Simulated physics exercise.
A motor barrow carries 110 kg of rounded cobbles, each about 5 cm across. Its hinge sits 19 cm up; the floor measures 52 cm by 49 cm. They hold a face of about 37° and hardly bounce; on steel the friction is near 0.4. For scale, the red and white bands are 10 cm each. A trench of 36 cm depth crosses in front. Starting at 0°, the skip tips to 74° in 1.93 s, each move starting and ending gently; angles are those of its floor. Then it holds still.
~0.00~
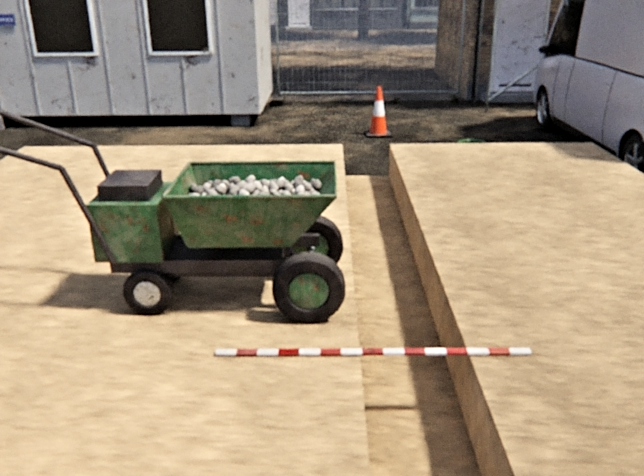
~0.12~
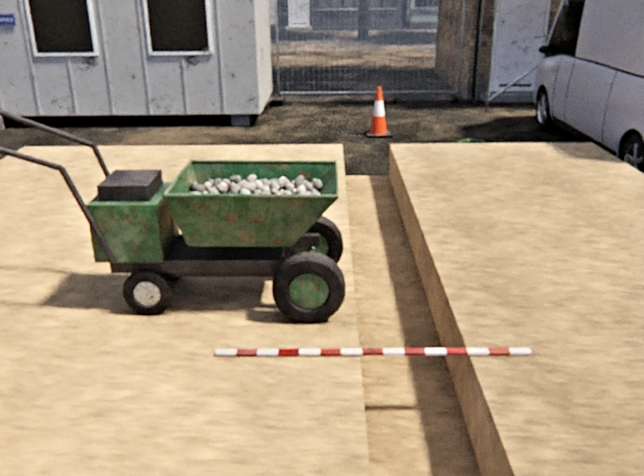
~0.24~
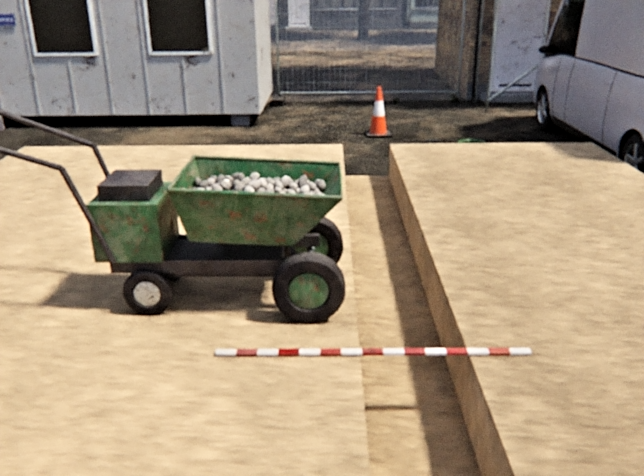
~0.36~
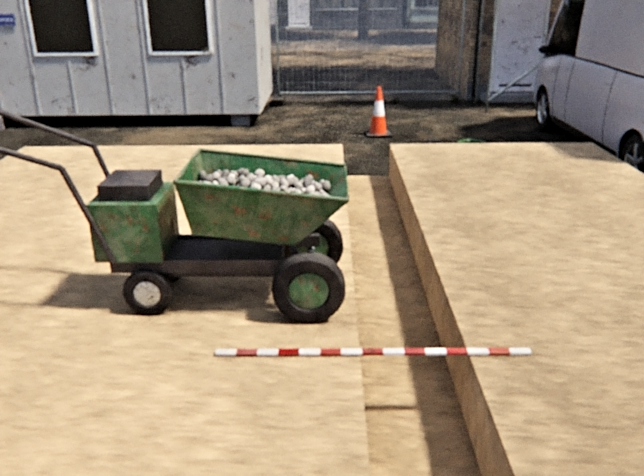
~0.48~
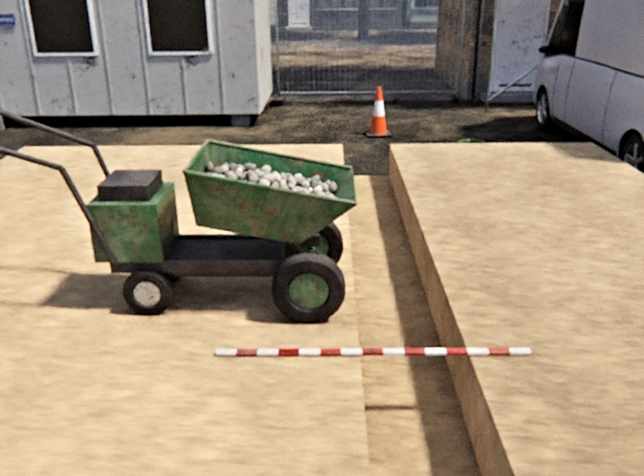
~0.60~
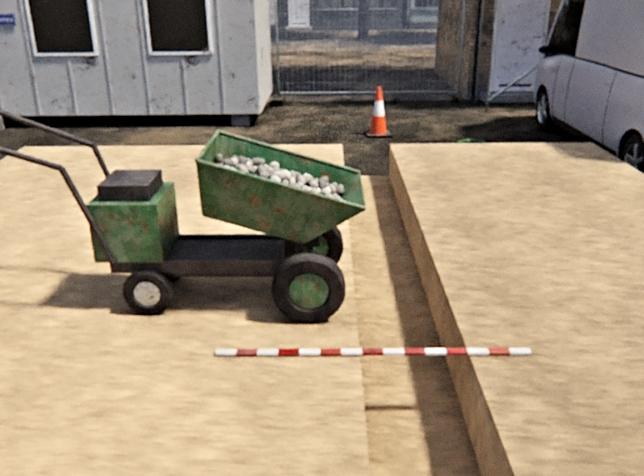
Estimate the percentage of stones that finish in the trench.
Roughly 74 per cent ends in the trench.
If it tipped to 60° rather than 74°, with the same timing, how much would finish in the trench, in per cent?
Then about 70 per cent.
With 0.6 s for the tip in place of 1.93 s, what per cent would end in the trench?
It would be near 45 per cent.
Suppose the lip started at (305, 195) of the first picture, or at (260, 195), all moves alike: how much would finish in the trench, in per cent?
First some 100, then 100 per cent.
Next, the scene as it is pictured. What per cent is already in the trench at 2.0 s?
Some 45 per cent.
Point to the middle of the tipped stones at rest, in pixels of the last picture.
Around (427, 340).
After 1.5 s the floor is at 63°; 98 % in the skip, 2 % in the trench; the foremost stones are at (421, 252).
After 2.0 s the floor is at 74°; 32 % in the skip, 47 % in the trench, 20 % past the trench; the foremost stones are at (512, 289).
After 2.4 s the floor is at 74°; 8 % in the skip, 65 % in the trench, 26 % past the trench; the foremost stones are at (554, 287).
After 4.3 s the floor is at 74°; 0 % in the skip, 74 % in the trench, 26 % past the trench; the foremost stones are at (574, 287).
